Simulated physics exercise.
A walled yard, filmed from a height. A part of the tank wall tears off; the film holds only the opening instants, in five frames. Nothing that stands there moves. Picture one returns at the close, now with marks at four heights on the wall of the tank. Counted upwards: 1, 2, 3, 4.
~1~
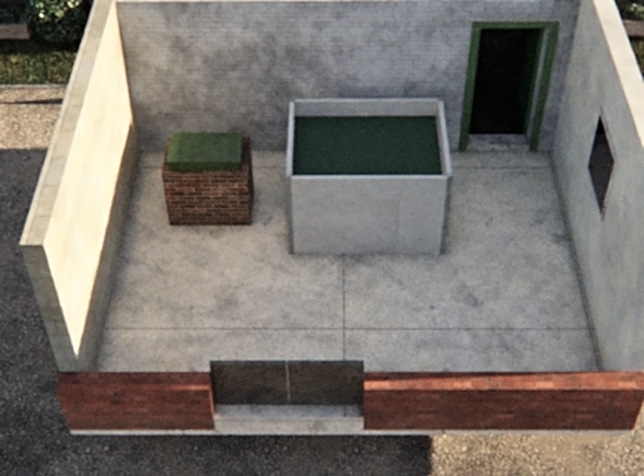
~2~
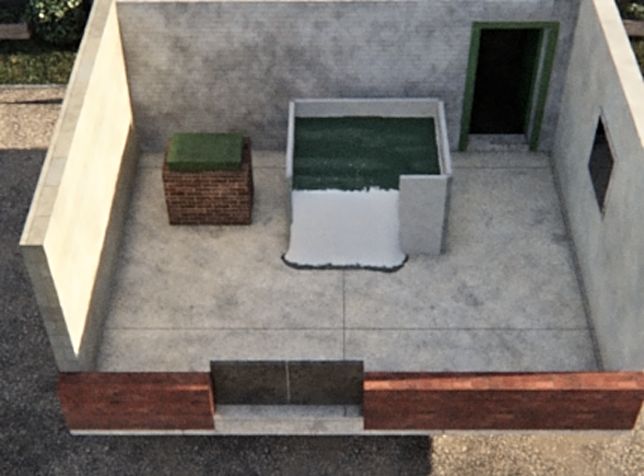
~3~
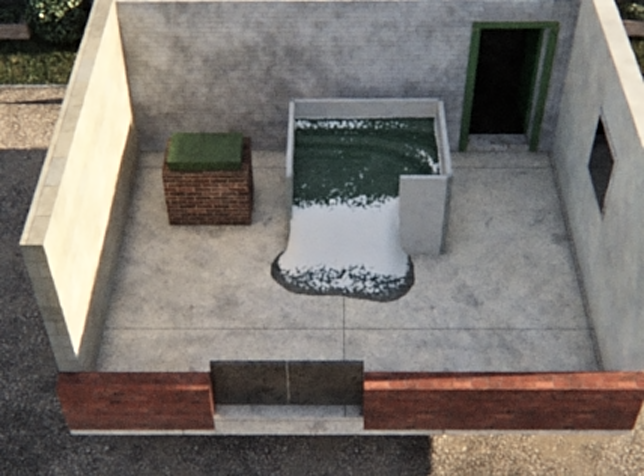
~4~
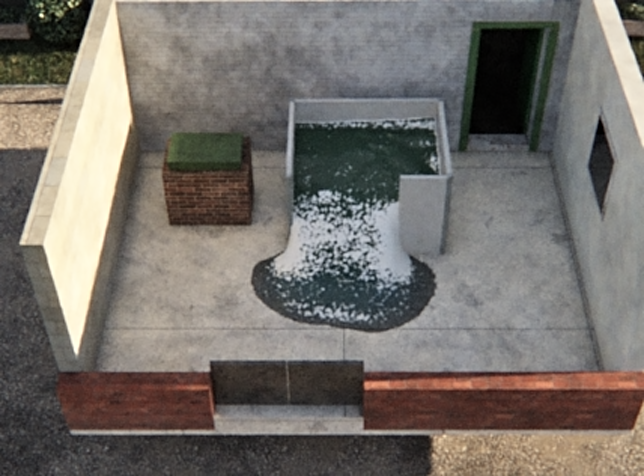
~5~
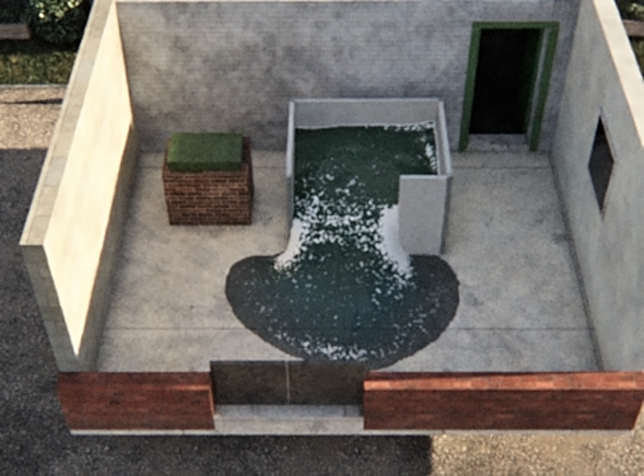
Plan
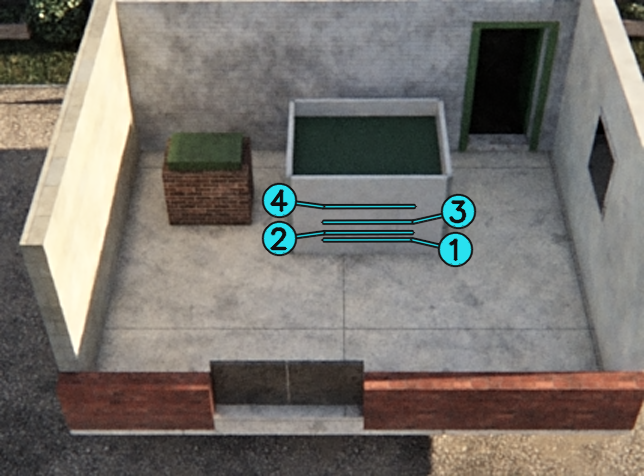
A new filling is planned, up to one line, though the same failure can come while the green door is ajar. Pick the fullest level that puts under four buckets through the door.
Choose 3.
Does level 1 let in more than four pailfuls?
No, not at all.
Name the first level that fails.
The answer is 4.
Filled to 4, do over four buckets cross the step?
Yes.
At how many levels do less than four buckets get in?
Three.
In cyan, 1 at (367, 239); 2 at (368, 232); 3 at (368, 222); 4 at (368, 206); from the bottom up 1, 2, 3, 4.
For level 1, nothing gets over.
For level 2, nothing gets over.
For level 3, a splash gets over, under a bucket.
For level 4, about 9 bucketfuls get in.
